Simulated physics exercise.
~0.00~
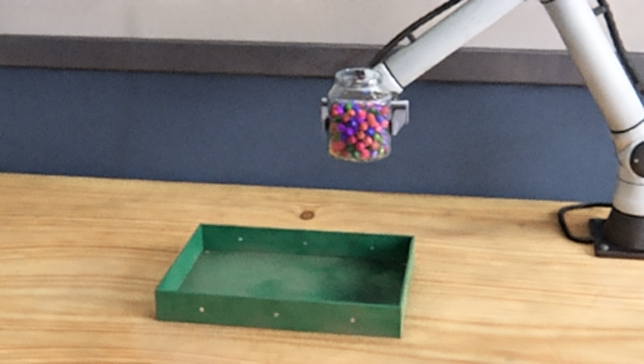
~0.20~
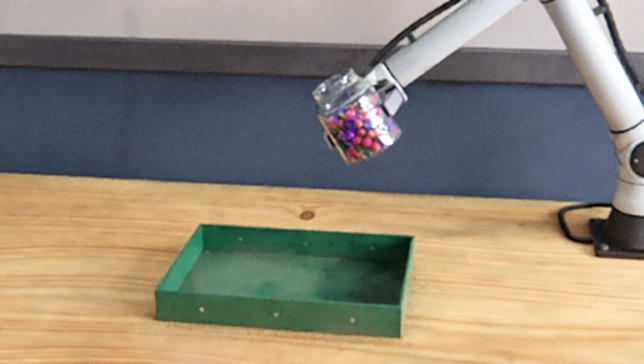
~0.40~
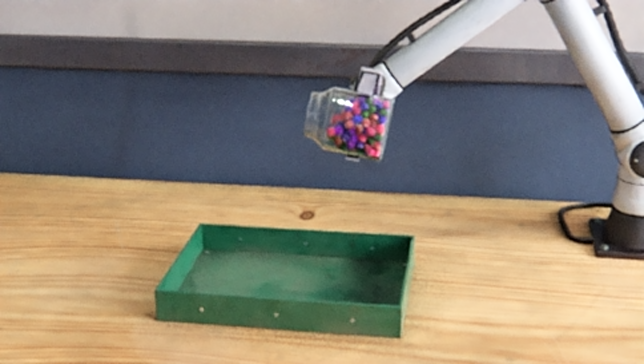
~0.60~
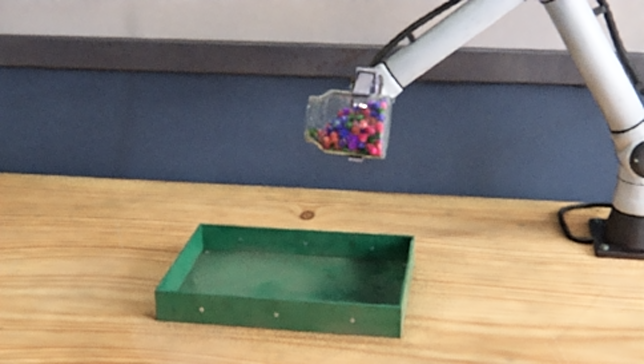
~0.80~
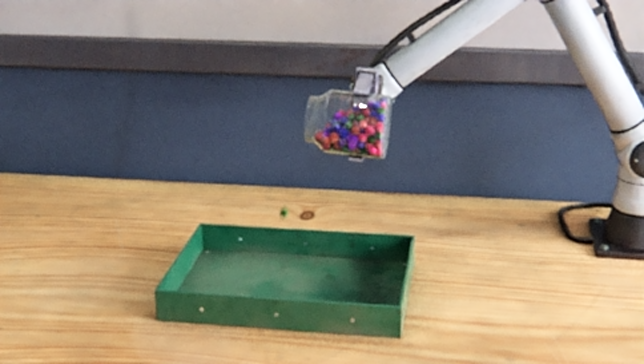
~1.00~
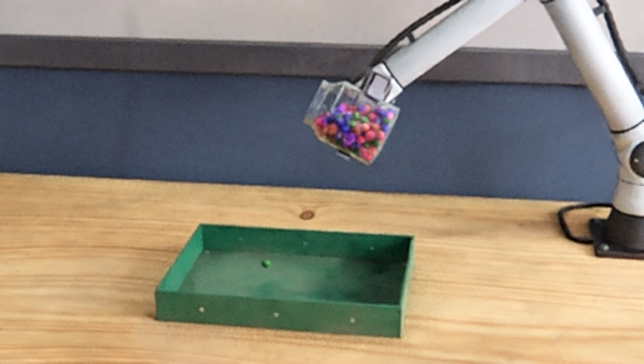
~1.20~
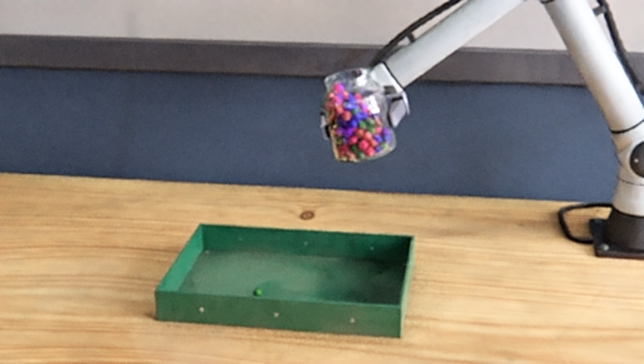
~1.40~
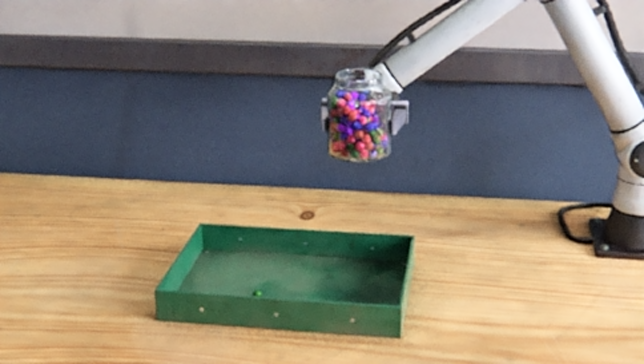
In the video, a robot arm tips a clear jar of colourful round sweets onto its side above a green tray on a wooden table, and a single green sweet drops into the tray before the arm turns the jar upright again, still holding nearly all the sweets.
